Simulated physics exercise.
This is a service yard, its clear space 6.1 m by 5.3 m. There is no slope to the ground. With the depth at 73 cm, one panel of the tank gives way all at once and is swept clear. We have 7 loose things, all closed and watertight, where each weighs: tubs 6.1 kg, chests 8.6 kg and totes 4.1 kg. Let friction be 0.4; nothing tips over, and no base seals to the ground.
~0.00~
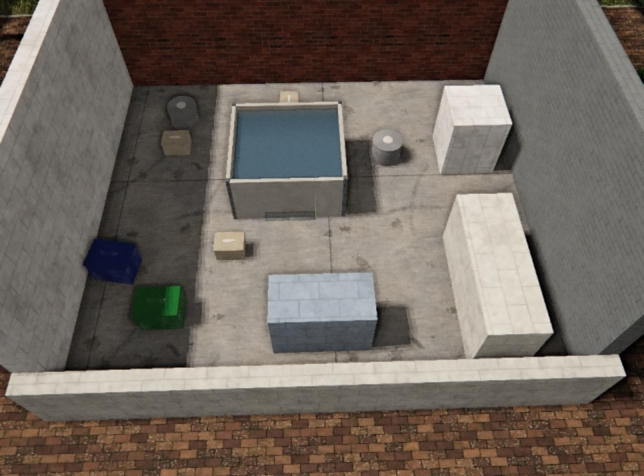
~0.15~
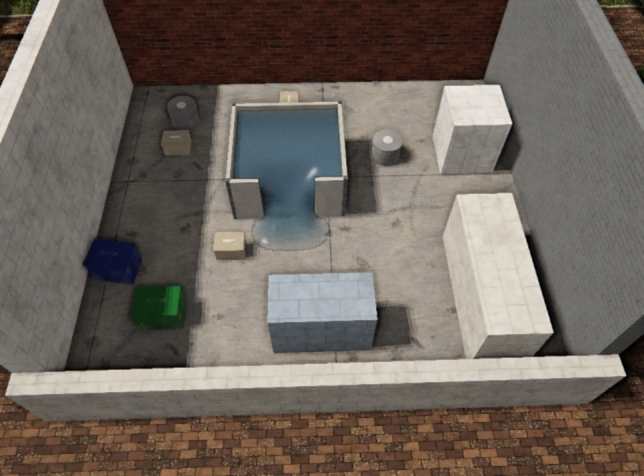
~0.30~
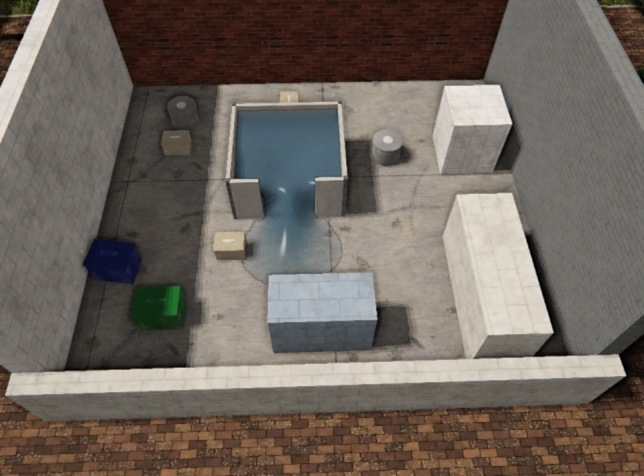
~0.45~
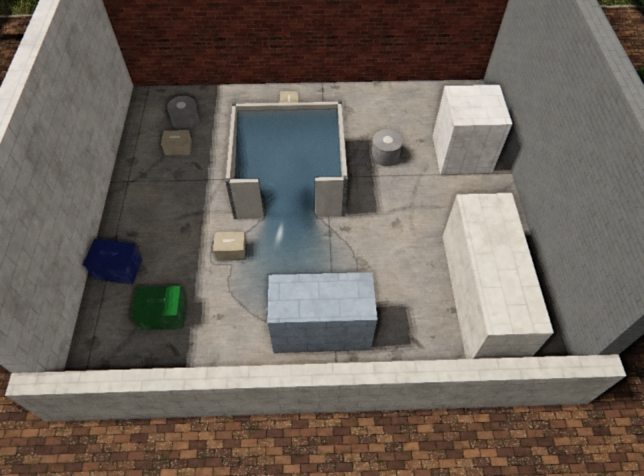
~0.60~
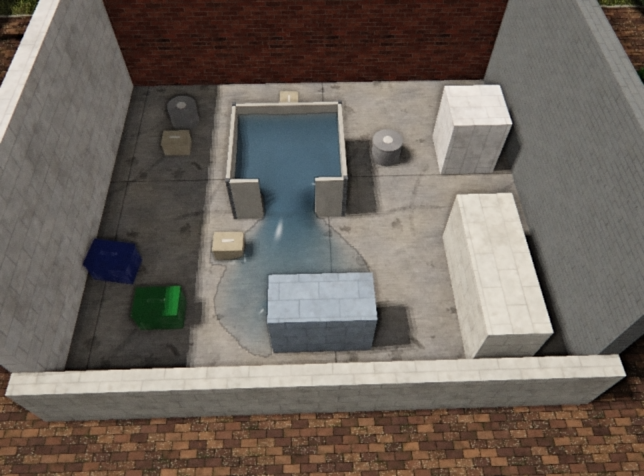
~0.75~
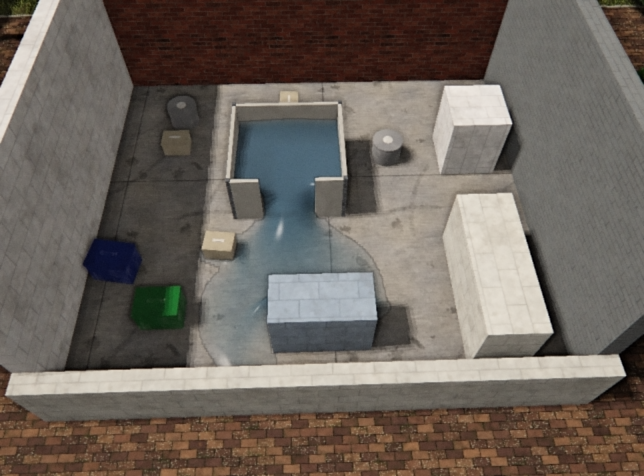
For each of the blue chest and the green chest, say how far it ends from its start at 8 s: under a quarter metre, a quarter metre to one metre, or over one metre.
Blue chest: Over one metre, green chest: Over one metre.
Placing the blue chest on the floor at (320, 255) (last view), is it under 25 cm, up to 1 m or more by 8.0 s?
It goes a long way.
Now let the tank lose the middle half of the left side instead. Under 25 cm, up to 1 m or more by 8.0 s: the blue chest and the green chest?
Blue chest: Washed well away; green chest: Washed well away.
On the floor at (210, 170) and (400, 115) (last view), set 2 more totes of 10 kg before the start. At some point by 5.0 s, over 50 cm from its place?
Taking them in order, they come out smaller and smaller.
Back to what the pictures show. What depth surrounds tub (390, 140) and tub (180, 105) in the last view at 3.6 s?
About 2 and 0 cm.
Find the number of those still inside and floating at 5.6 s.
The number is 3.
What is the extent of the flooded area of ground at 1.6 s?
I'd estimate close to 10.0 m2.
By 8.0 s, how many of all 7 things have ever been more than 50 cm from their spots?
Tally: 6.
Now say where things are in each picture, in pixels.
In the first frame, the blue chest at (109, 254), on the bottom; the green chest at (156, 301), on the bottom; 2.1 m2 under water; 0 of 7 have shifted.
In the second frame, the blue chest at (109, 254), on the bottom; the green chest at (156, 301) rests on the ground; water covers 2.6 m2; 0 of 7 have shifted.
In the third frame, the blue chest at (109, 254) rests on the ground; the green chest at (156, 301) rests on the ground; 3.3 m2 under water; 0 of 7 have shifted.
In the fourth frame, the blue chest at (109, 254), on the bottom; the green chest at (156, 301) rests on the ground; water covers 4.2 m2; 0 of 7 have shifted.
In the fifth frame, the blue chest at (109, 254) rests on the ground; the green chest at (156, 301) rests on the ground; water covers 4.8 m2; 0 of 7 have shifted.
In the sixth frame, the blue chest at (109, 254) rests on the ground; the green chest at (156, 301) rests on the ground; water covers 5.6 m2; 1 of 7 have shifted.
After 1.6 s the blue chest is near (109, 254), 0.0 m from its start, aground; the green chest is near (131, 308), 0.3 m from its start, aground; 0 afloat.
After 3.6 s the blue chest is near (190, 182), 1.5 m from its start, aground; the green chest is near (162, 204), 1.5 m from its start, afloat; 1 afloat.
After 5.6 s the blue chest is near (217, 128), 2.5 m from its start, afloat; the green chest is near (192, 113), 3.3 m from its start, afloat; 3 afloat.
After 8.0 s the blue chest is near (254, 108), 3.2 m from its start, aground; the green chest is near (246, 88), 3.9 m from its start, afloat; 5 afloat.
